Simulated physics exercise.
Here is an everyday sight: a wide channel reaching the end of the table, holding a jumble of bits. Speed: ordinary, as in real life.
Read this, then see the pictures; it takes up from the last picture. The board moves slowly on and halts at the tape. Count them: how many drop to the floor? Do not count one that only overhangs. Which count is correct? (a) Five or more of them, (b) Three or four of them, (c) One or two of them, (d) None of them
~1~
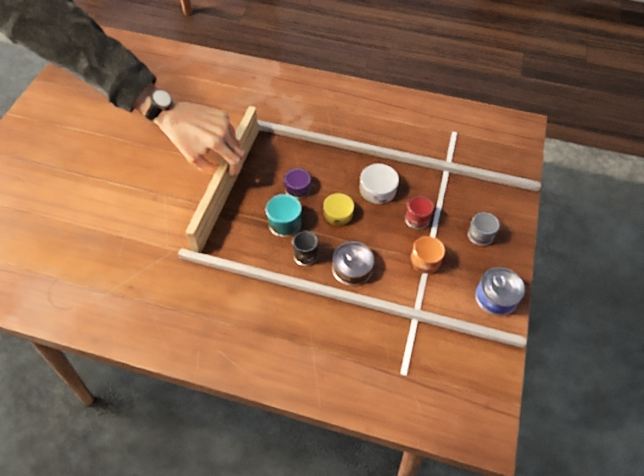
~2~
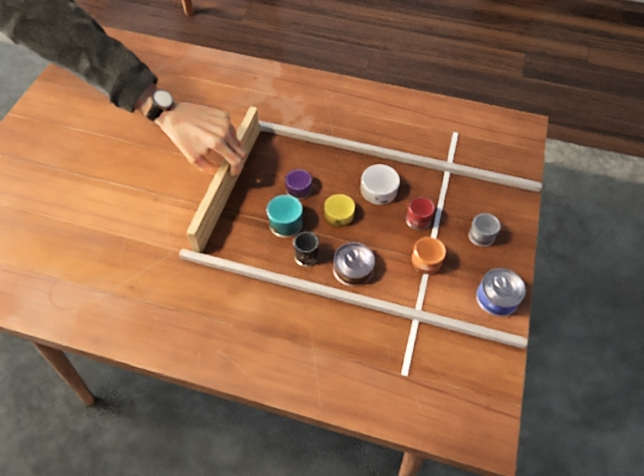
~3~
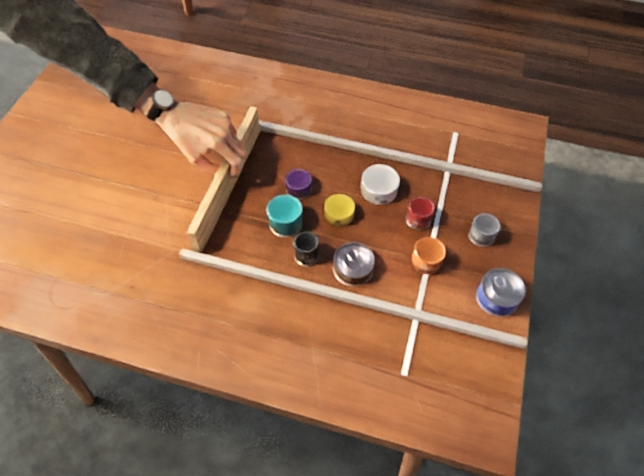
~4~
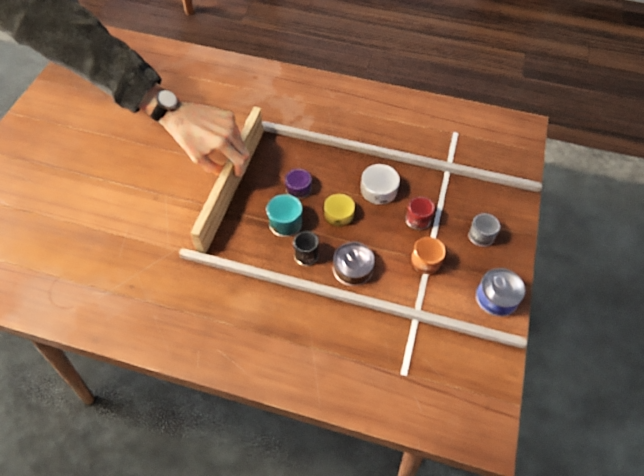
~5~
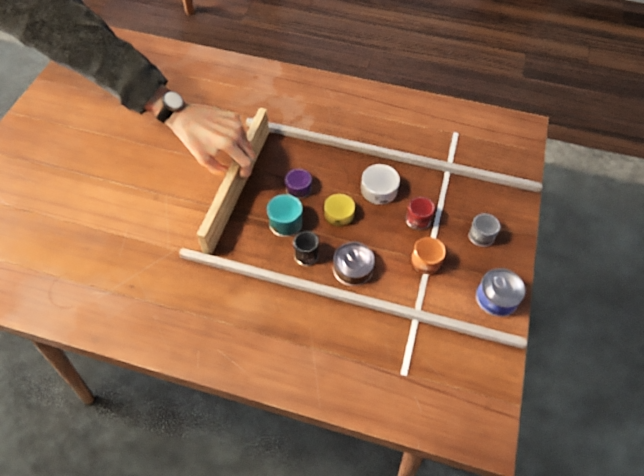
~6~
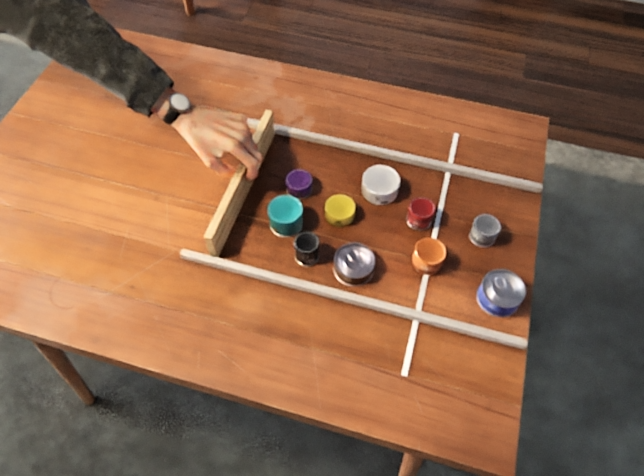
Answer: D.
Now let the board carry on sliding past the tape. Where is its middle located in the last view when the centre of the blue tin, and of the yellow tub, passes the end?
Roughly (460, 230); roughly (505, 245).
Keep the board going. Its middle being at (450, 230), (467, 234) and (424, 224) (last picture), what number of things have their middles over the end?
Counts by place: 0 / 1 / 0.
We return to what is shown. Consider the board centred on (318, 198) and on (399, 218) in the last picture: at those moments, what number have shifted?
Tally: First 4; then 8.
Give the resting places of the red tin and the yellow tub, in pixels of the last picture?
Roughly (479, 220) for the first and roughly (467, 245) for the second.
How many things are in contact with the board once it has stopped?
I count 4 of them.
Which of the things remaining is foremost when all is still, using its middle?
That's the blue tin.
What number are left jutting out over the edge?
0 overhanging.
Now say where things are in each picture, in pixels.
Blue tin (499, 292); grey tin (483, 229); orange tub (427, 256); board (226, 176); tape (433, 236), in the first frame.
Grey tin (484, 230); turquoise tin (285, 216), in the second frame.
Orange tub (428, 256); yellow tub (339, 211), in the third frame.
Blue tin (500, 292); board (231, 177), in the fourth frame.
Grey tin (484, 230); red tin (420, 213), in the fifth frame.
Blue tin (501, 293); grey tin (485, 231); orange tub (429, 257); board (243, 180); tape (434, 238), in the sixth frame.
Soon after, none off yet; blue tin at rest near (501, 293); grey tin at rest near (485, 231); orange tub at rest near (429, 257).
At rest, the number that fall off is zero.
